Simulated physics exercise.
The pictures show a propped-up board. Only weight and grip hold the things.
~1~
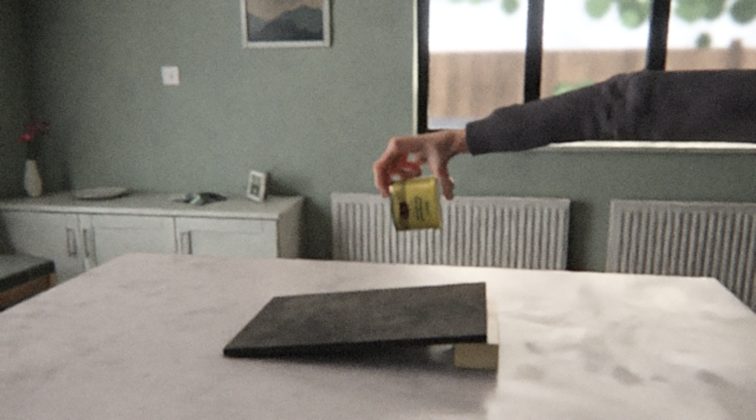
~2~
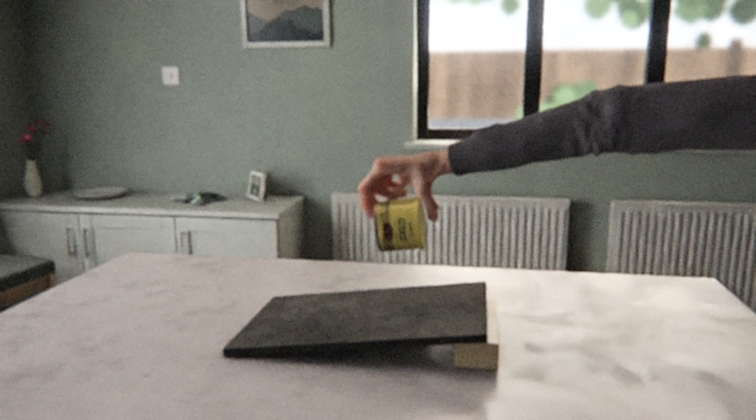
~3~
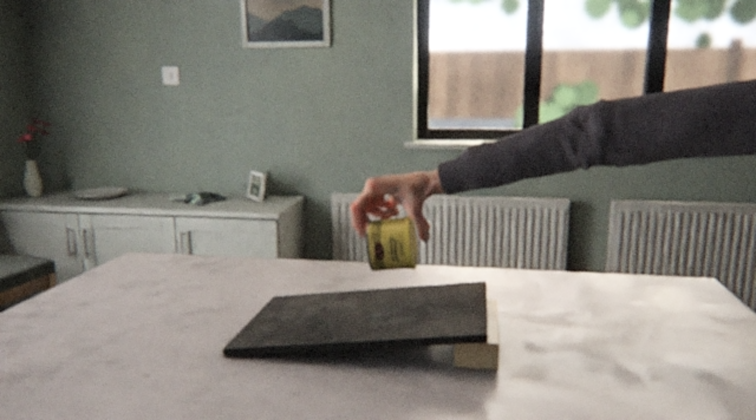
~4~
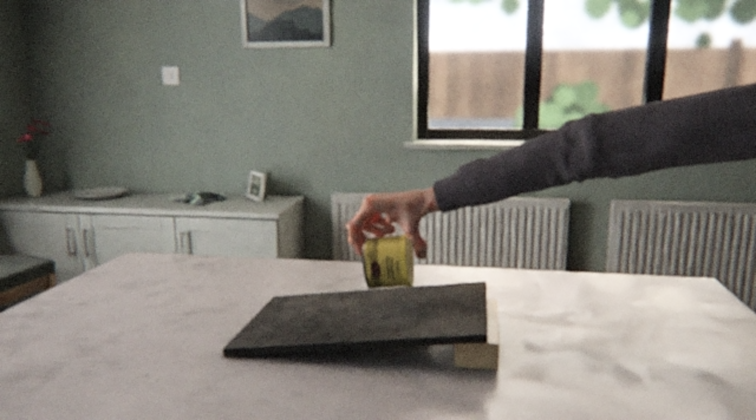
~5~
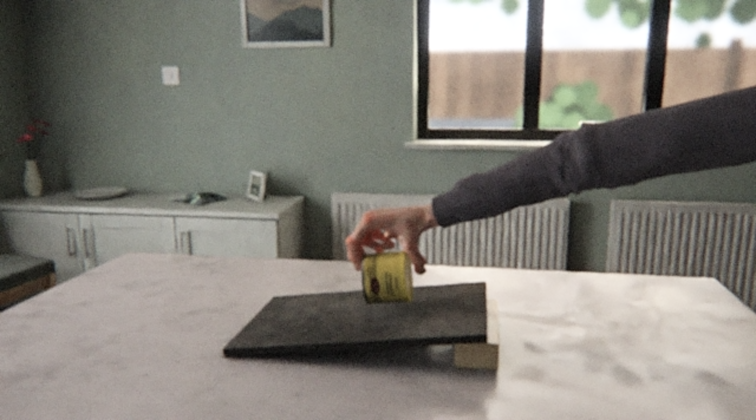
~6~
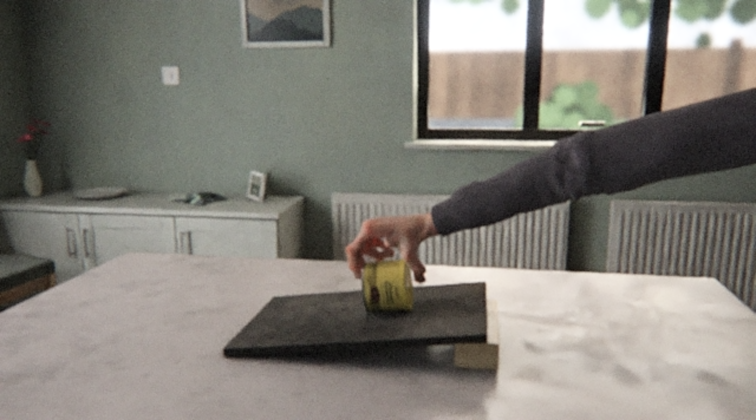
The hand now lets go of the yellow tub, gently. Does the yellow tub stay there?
The yellow tub stays where it is put.
Then, 0.20 s later than the last frame, all is still.
Then, 0.50 s later than the last frame, yellow tub resting near (388, 286).
When it is over, it is as before. End places, in pixels of the last picture, yellow tub near (388, 286). The yellow tub keeps its place.
